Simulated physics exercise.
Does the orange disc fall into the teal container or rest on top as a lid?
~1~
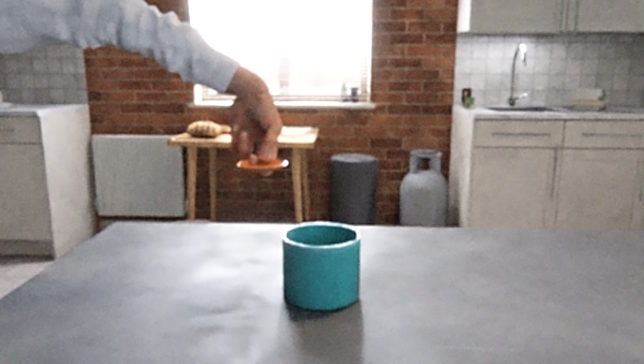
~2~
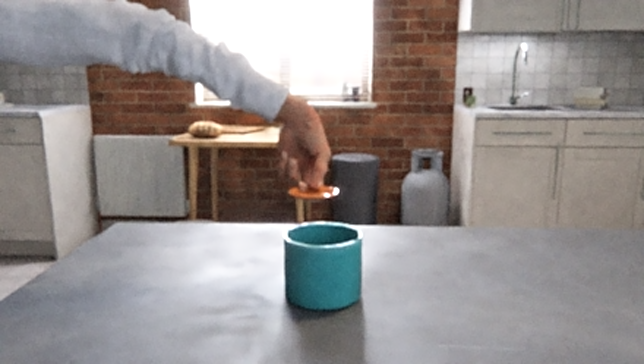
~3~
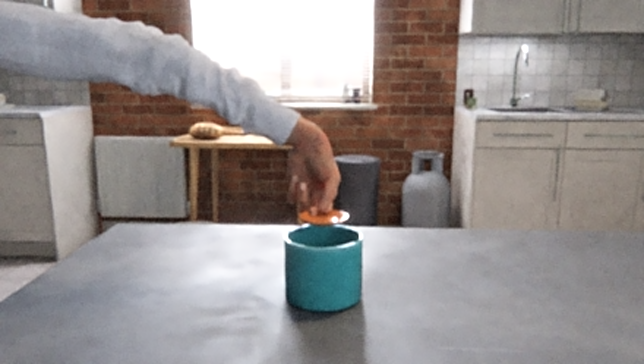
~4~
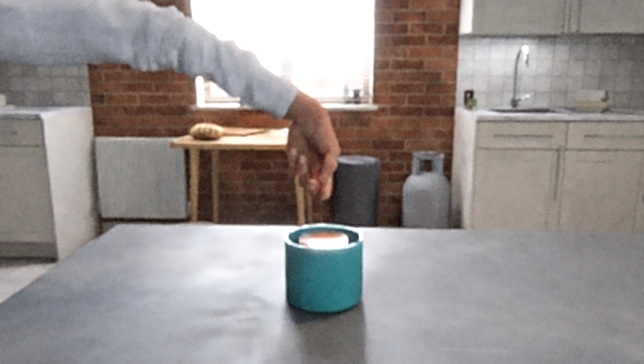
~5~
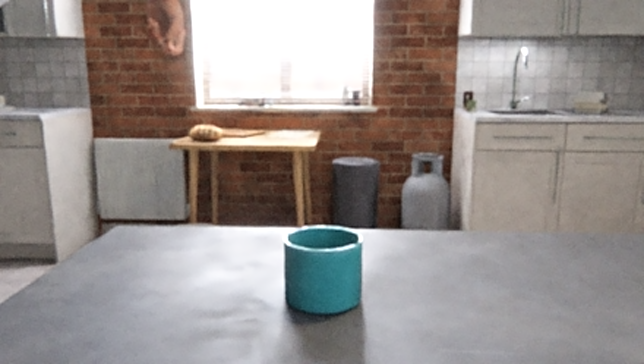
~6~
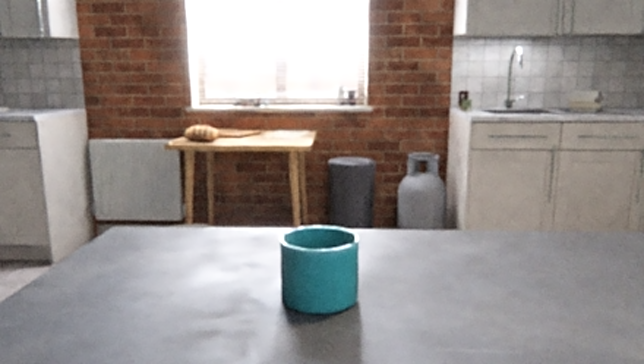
It falls into the container. Once the hand lets go, the disc drops inside and the rim is left uncovered.
